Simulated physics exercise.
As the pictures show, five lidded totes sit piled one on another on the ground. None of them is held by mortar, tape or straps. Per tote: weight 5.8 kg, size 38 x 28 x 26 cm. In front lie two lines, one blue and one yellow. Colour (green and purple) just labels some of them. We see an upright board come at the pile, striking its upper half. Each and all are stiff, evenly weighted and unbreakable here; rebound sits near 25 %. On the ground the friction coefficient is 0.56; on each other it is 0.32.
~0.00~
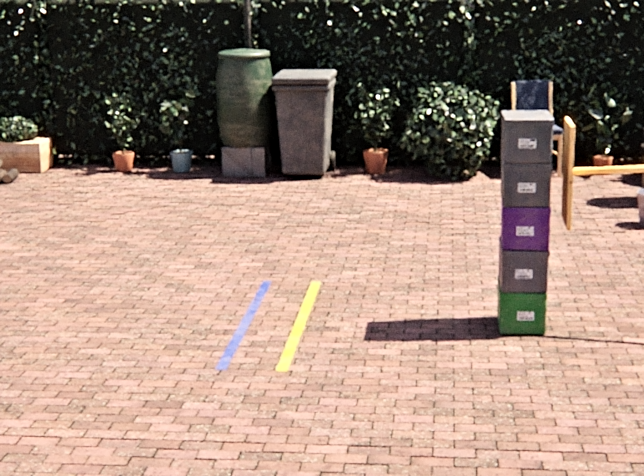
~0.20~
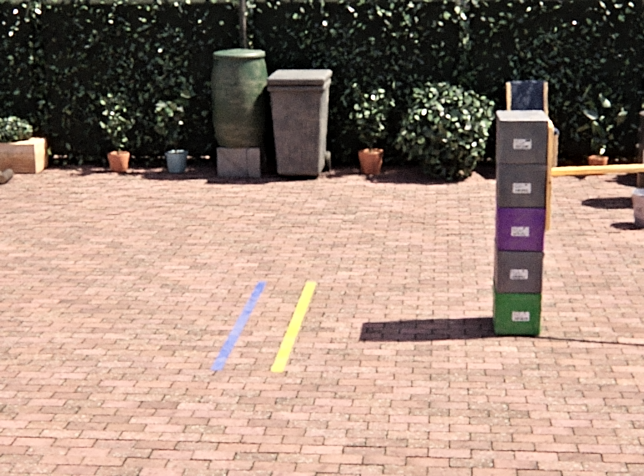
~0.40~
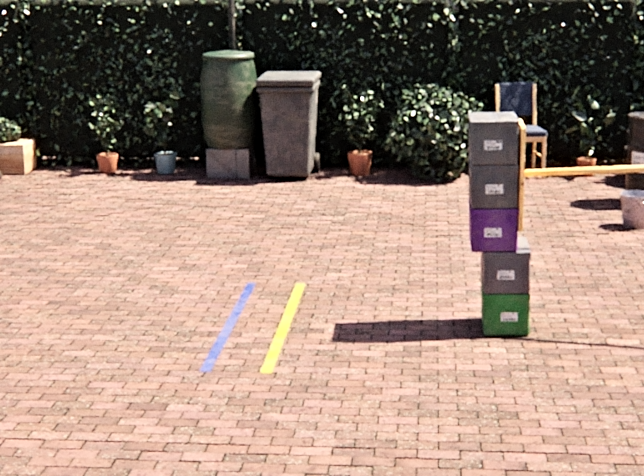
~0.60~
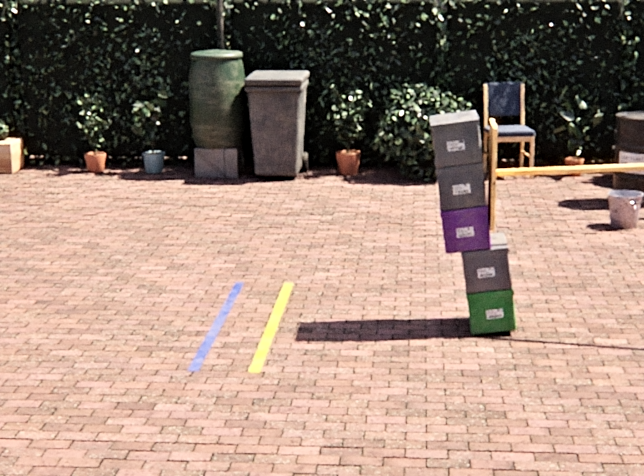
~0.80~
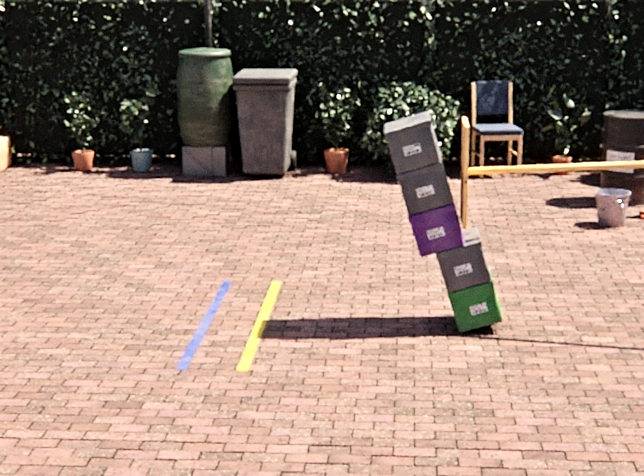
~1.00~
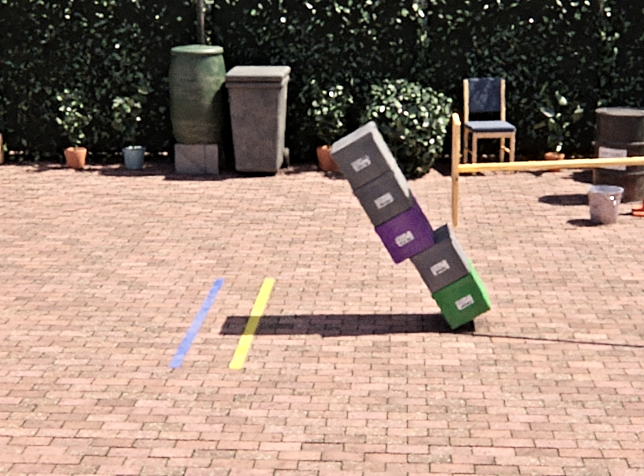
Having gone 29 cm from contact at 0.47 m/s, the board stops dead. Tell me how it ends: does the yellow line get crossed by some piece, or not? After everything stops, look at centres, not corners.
Most likely some piece ends beyond the line.
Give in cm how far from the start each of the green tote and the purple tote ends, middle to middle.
About: Green 30, purple 110.
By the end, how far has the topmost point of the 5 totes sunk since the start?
By about 105 cm, start to end.
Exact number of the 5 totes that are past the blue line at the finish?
Counting them up, I get 0.
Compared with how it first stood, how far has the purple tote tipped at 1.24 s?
Roughly 60°.
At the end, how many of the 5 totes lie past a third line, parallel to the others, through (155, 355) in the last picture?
0.
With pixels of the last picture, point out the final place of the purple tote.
It settles close to (322, 298) in the last view.
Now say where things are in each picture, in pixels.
In the first picture (each place is the centre of the face we see best; the camera pans a little), board (571, 165) 9 cm short; yellow line, near end, (286, 360); blue line, near end, (226, 359); green tote (523, 315); purple tote (526, 230); all in place.
In the second picture, board (550, 165) 1 mm in; purple tote (521, 230).
In the third picture, board (523, 166) 9 cm in; purple tote (494, 231) moved 10 cm; 3 have shifted.
In the fourth picture, board (494, 166) 19 cm in; purple tote (466, 231) tilted 8°; green tote (492, 313) tilted 8°; steepest lean 8°, the tote at (462, 188); 5 have shifted.
In the fifth picture, board (466, 164) 28 cm in; purple tote (437, 232) tilted 17°; green tote (476, 308) tilted 17°; steepest lean 17°, the tote at (413, 148); 5 have shifted.
In the sixth picture, board (457, 162) 29 cm in, stopped; yellow line, near end, (239, 357); blue line, near end, (180, 356); purple tote (405, 237) tilted 30°; green tote (462, 303) tilted 30°; steepest lean 30°, the tote at (362, 161); 5 have shifted.
By 1.10 s, none of the 5 totes past the yellow line, 5 disturbed; purple tote tilted 40°, 13 cm lower; green tote tilted 40°.
By 1.24 s, none of the 5 totes past the yellow line, 5 disturbed; green tote tilted 59°; purple tote tilted 59°, 30 cm lower.
By 1.46 s, 1 of the 5 totes past the yellow line; purple tote on its side; green tote on its side.
When it is over (2.1 s), 1 of the 5 totes past the yellow line; purple tote on its side; green tote on its side. The farthest middle lies 27 cm beyond that line. In pixels of the last frame, middles, purple tote near (322, 298), green tote near (429, 300).
